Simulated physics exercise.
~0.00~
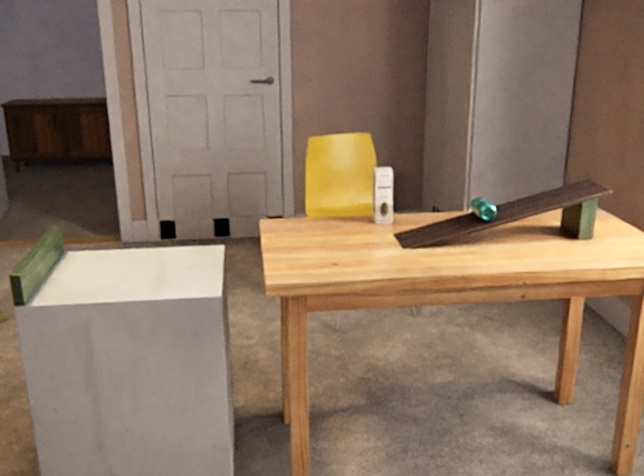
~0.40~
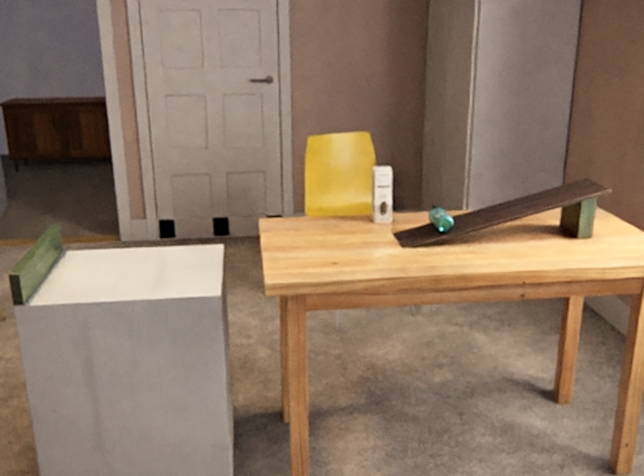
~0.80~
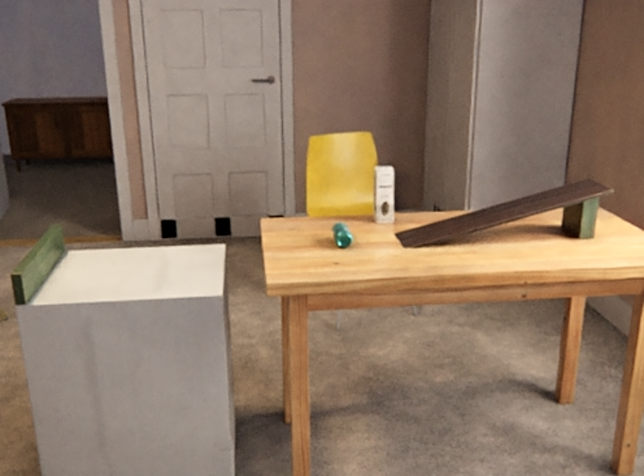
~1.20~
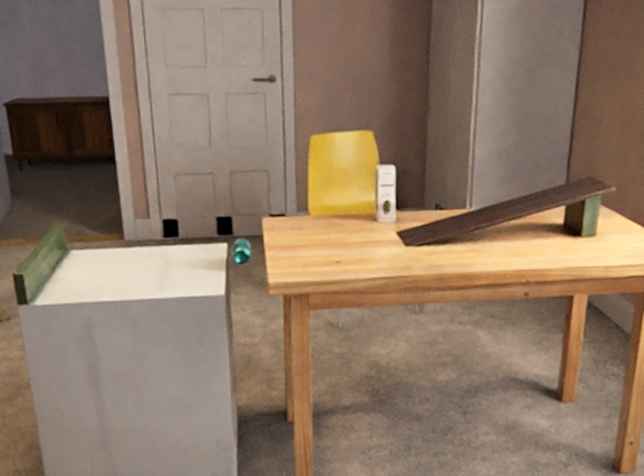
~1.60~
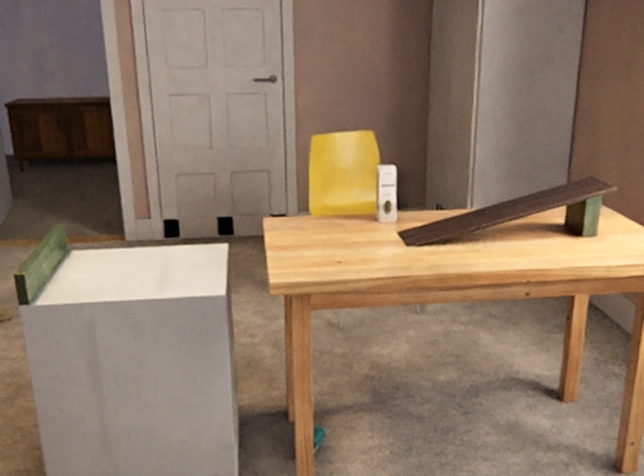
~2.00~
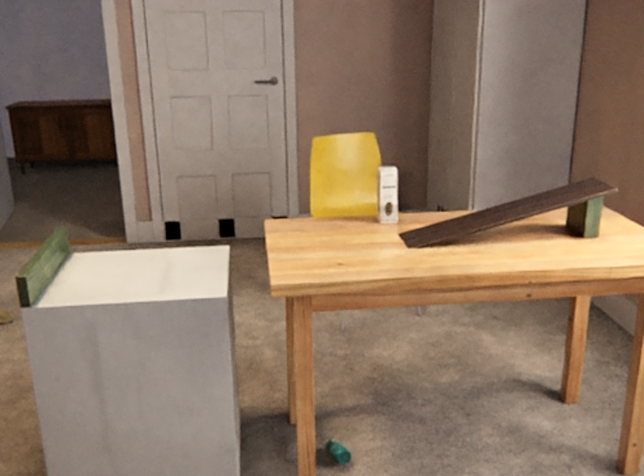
In a room with a wooden table and a lower pale stand across a gap, a turquoise can rolled left down a dark ramp and off the table, met the stand's near edge, then dropped to the floor, ending near the table leg while the white carton stayed put.
